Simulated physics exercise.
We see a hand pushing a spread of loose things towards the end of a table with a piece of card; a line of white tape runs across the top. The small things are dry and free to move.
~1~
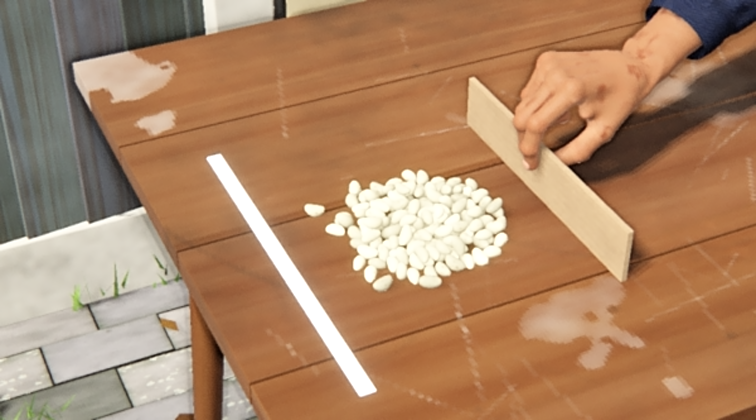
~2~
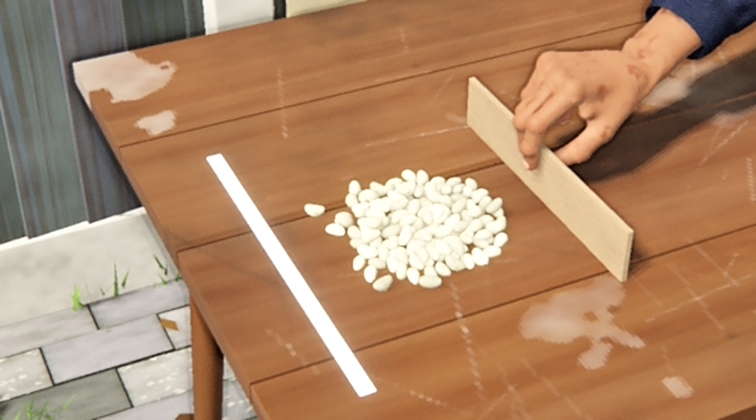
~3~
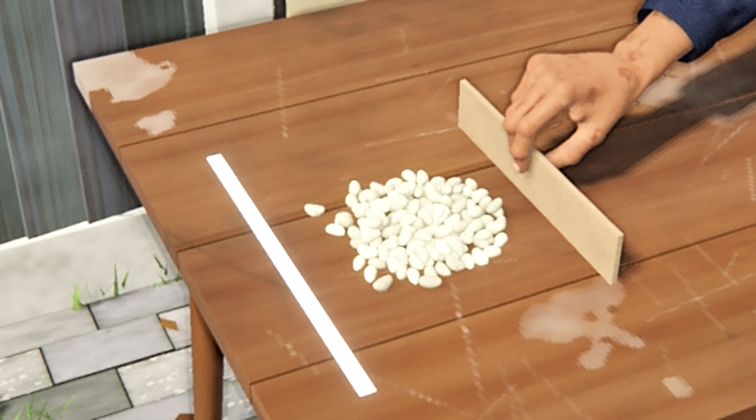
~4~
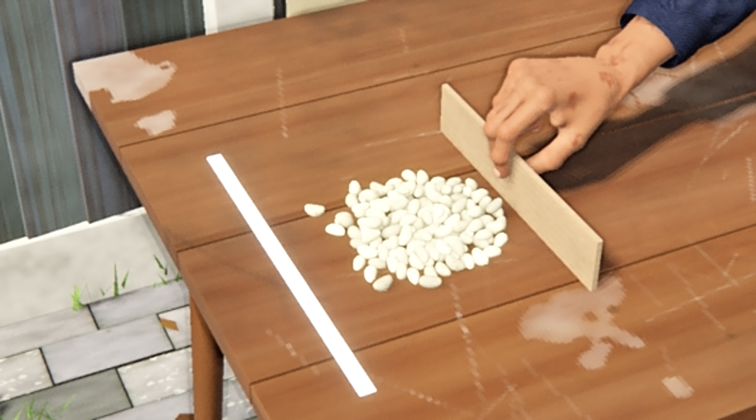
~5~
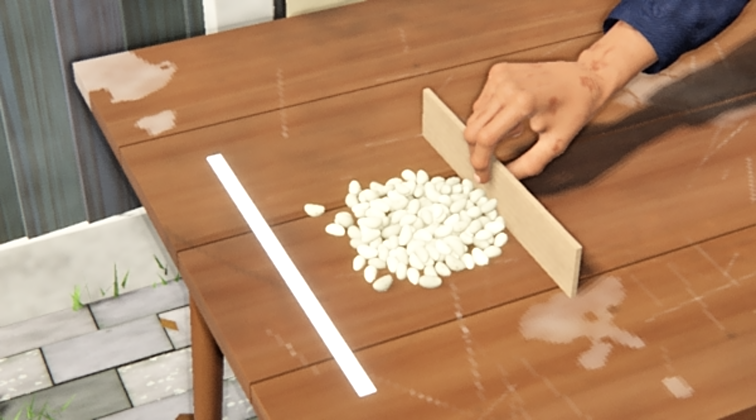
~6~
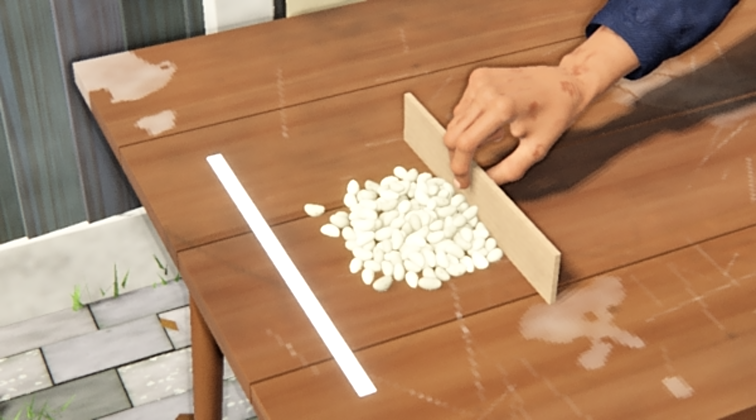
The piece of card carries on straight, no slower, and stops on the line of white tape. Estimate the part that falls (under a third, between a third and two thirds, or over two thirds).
Over the edge goes less than a third of it.
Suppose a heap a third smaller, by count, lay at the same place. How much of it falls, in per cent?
Near 10 %.
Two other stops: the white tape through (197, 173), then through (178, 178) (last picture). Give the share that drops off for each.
First some 50, then 70 per cent.
Soon after the last picture, piece of card still moving, near (376, 194); heap all on the table, its front near (250, 245).
A little later, piece of card stopped at the white tape; heap a small part over the edge.
Later still, piece of card stopped at the white tape; heap about a quarter over the edge.
At rest, piece of card stopped at the white tape; heap about a quarter over the edge.
